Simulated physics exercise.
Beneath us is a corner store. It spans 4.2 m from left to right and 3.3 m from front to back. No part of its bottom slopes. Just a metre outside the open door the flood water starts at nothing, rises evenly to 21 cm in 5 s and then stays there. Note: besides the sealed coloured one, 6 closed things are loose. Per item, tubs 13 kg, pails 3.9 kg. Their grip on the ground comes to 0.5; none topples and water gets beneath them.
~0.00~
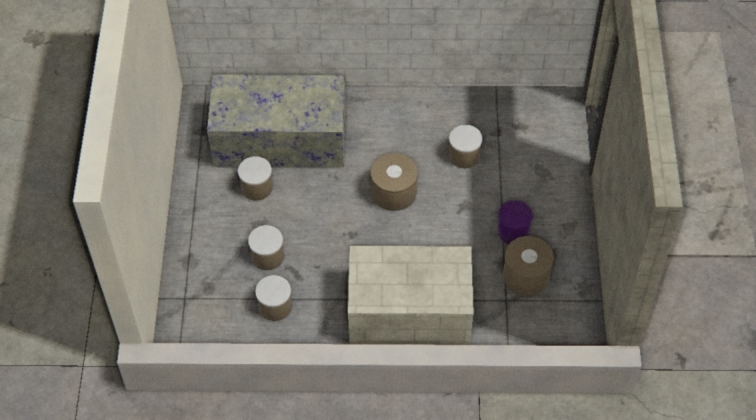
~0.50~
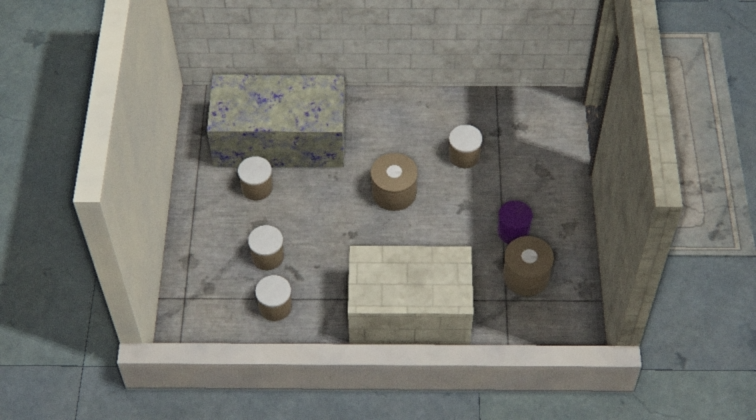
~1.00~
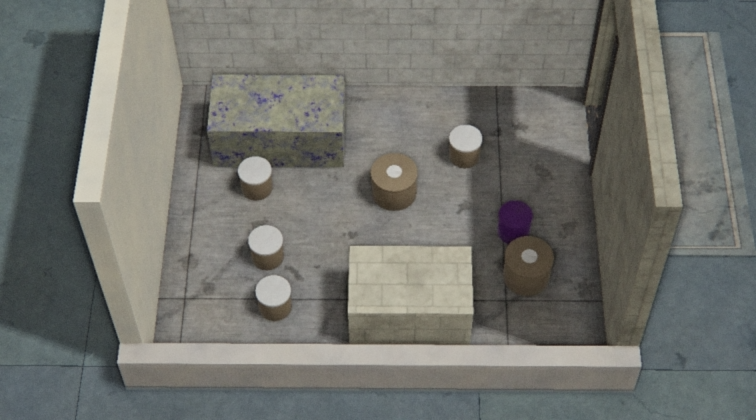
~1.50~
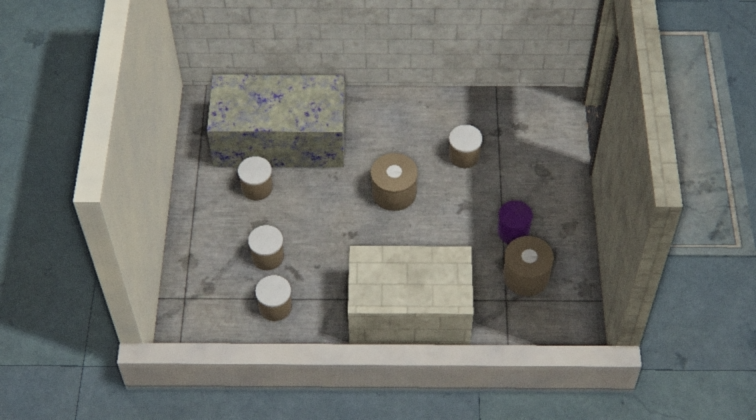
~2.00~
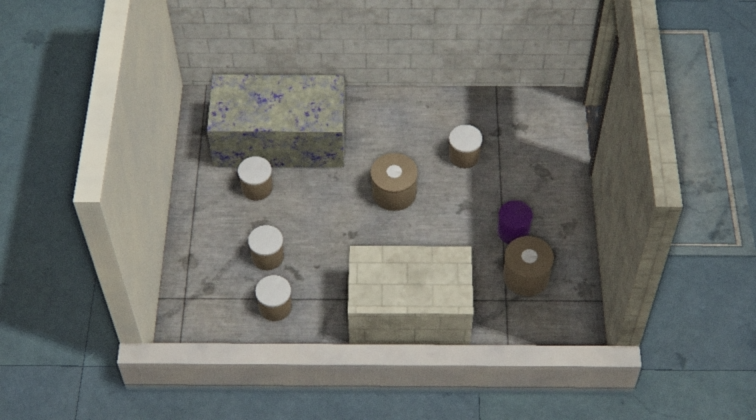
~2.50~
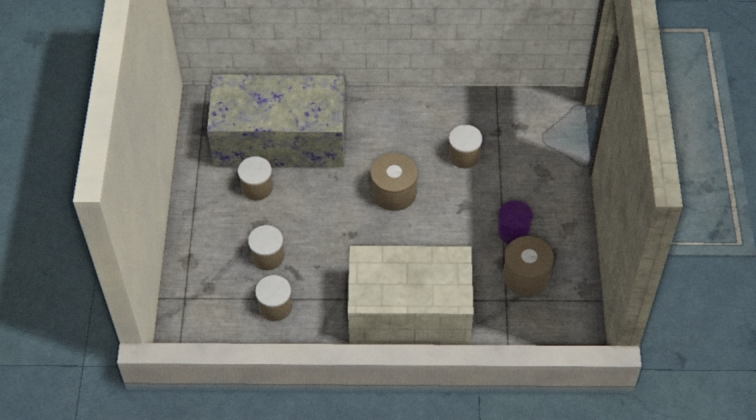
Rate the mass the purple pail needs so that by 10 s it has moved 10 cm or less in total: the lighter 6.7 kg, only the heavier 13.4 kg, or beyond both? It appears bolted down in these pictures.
Needed mass: The lighter one.
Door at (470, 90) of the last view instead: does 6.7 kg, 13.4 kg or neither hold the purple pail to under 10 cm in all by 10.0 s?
If so, only the heavier one succeeds.
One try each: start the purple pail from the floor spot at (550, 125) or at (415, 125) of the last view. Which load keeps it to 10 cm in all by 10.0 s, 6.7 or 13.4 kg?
The first try gives failure with both; the second gives success with heavier only.
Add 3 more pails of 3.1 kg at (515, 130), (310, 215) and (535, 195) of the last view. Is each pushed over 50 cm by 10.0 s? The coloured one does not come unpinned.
Listed in turn, they go over the bar, over the bar, beneath the bar.
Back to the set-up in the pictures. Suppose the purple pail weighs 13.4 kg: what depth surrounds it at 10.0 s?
5 cm, roughly.
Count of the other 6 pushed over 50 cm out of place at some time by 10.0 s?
That comes to 3.
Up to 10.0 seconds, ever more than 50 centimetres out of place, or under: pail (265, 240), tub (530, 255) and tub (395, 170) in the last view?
Reading the three in turn gives surpassed, not surpassed and surpassed.
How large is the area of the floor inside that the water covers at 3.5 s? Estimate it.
Some 2.0 m2 of it.
After 3.5 s the purple pail would be 0 cm from its start with 6.7 kg and 0 cm from its start with 13.4 kg; 0 cm of water round it then.
After 4.5 s the purple pail would be 0 cm from its start with 6.7 kg and 0 cm from its start with 13.4 kg; 1 cm of water round it then.
After 7.0 s the purple pail would be 0 cm from its start with 6.7 kg and 0 cm from its start with 13.4 kg; 2 cm of water round it then.
After 10.0 s the purple pail would be 0 cm from its start with 6.7 kg and 0 cm from its start with 13.4 kg; 5 cm of water round it then.
